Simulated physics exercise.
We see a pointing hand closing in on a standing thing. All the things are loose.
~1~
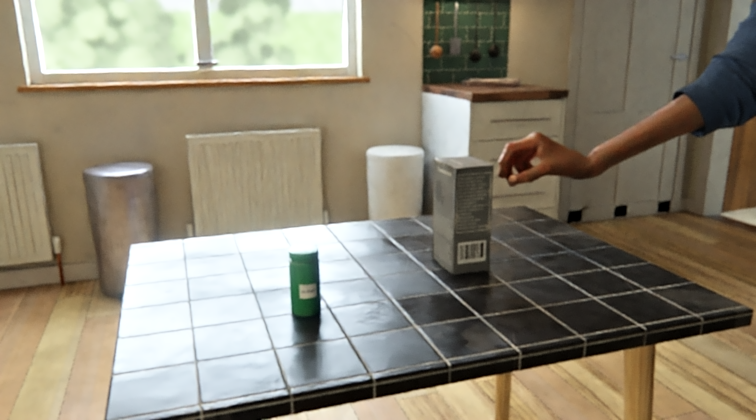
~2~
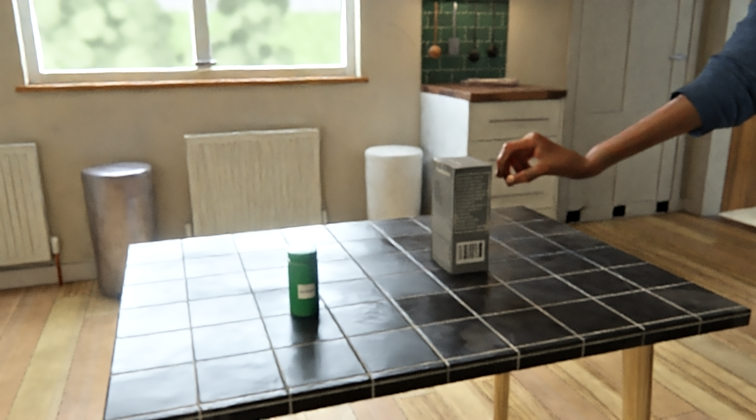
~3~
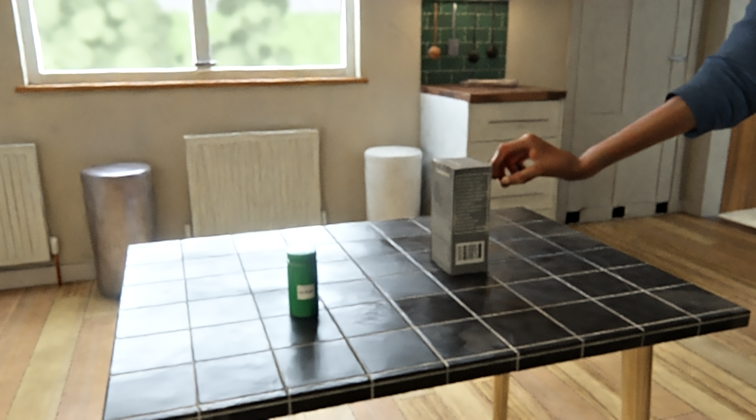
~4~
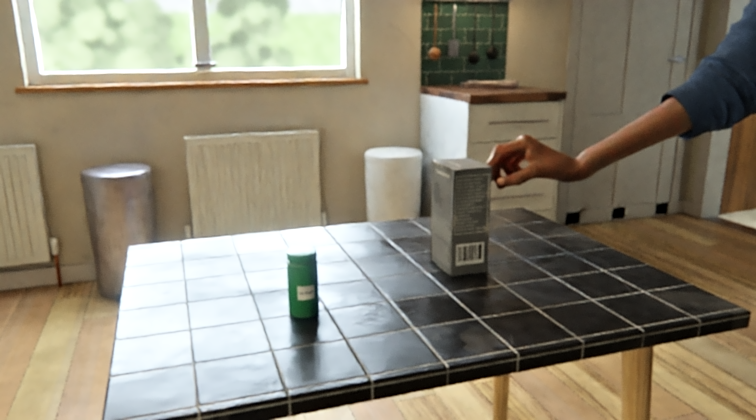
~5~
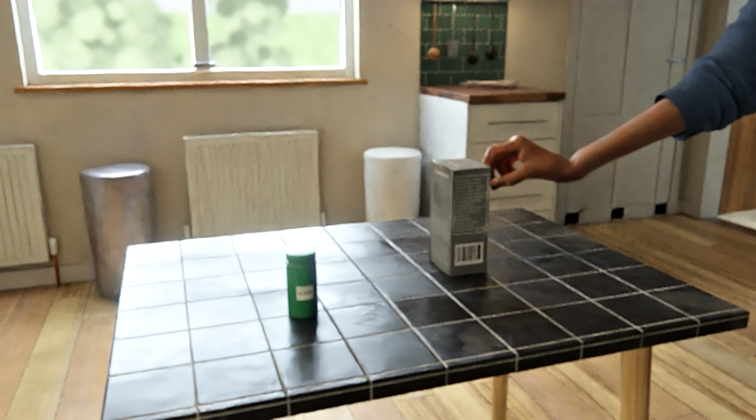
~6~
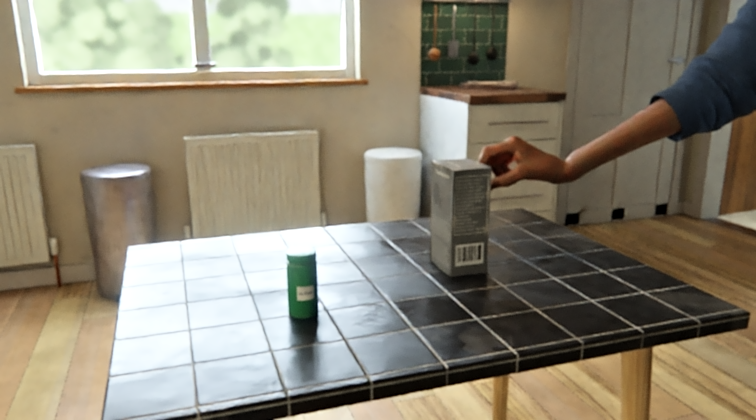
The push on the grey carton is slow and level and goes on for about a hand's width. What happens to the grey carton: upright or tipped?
The grey carton topples.
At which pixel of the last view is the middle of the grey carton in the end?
Around (383, 256).
Then, 0.70 s after the last picture, grey carton tipped 31° from how it was near (431, 216).
Then, 0.90 s after the last picture, grey carton on its side near (394, 245).
At rest, tipped over on the table, grey carton. Seen from the same camera at the end, grey carton near (383, 256).
